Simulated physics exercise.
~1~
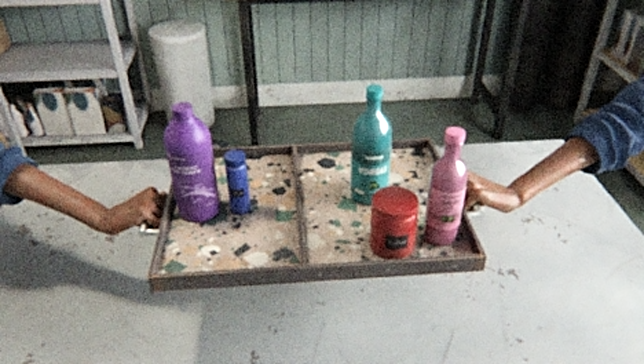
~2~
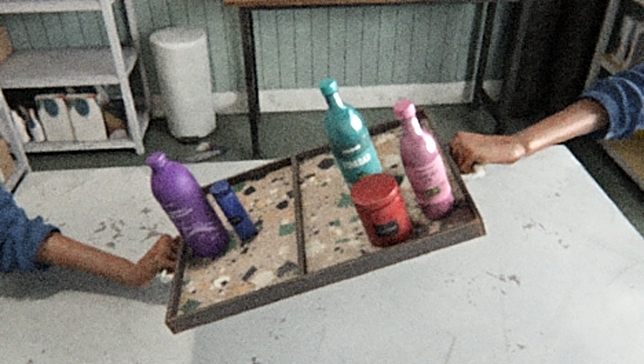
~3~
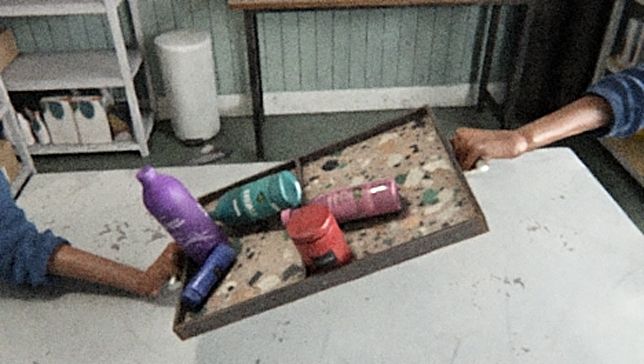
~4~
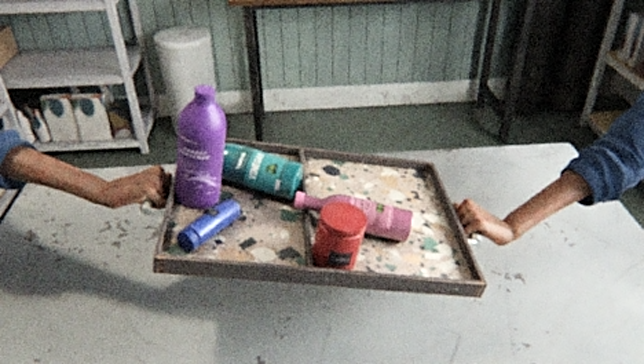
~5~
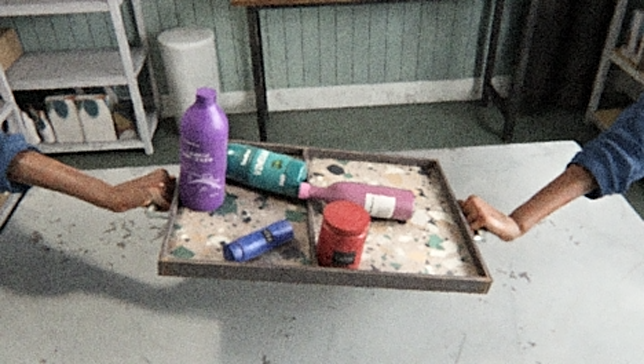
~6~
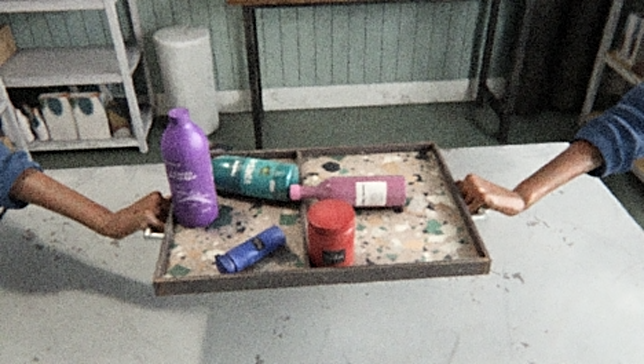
Tray of bottles tilting left then right in two hands, pink, turquoise and blue containers toppling, all staying aboard as it levels.
